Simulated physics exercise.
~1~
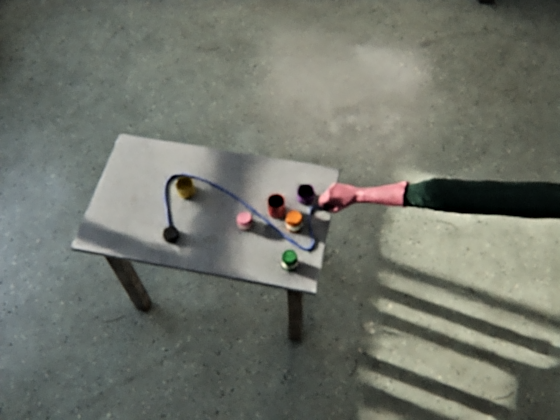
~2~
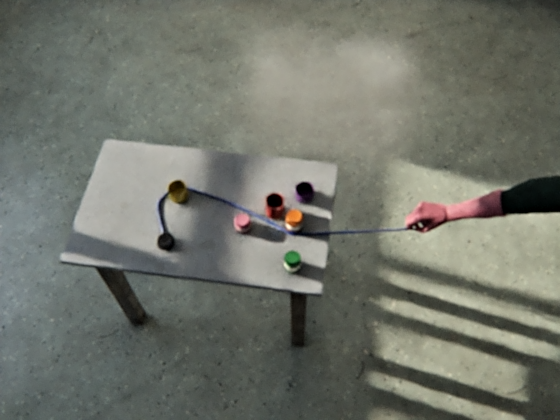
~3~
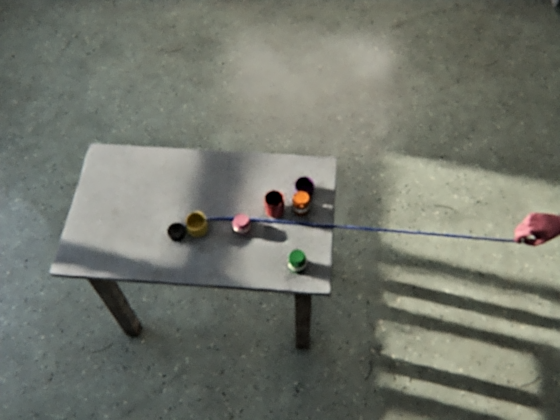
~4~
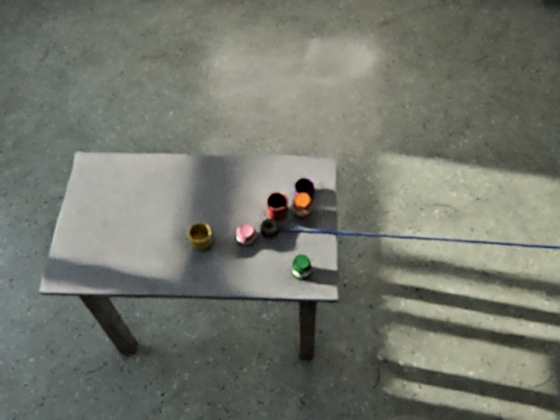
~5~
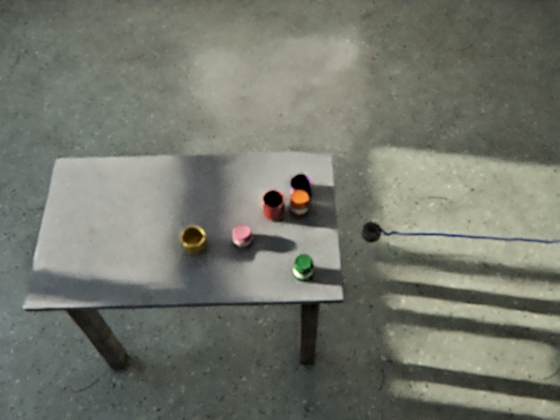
At first, a blue wire curves loosely across a grey table from a small black reel, around a yellow mug and past several colourful jars and cups, while a hand grips its other end. The hand pulls to the right, drawing out the slack. As the wire tightens, the yellow mug slides towards the front and the orange jar shifts slightly back, while the reel starts moving right. The hand leaves view as the reel slides past the yellow mug and pink jar. Finally, the reel is beyond the table's right edge, still trailing behind the wire, while the mugs, jars and purple cup remain on top.
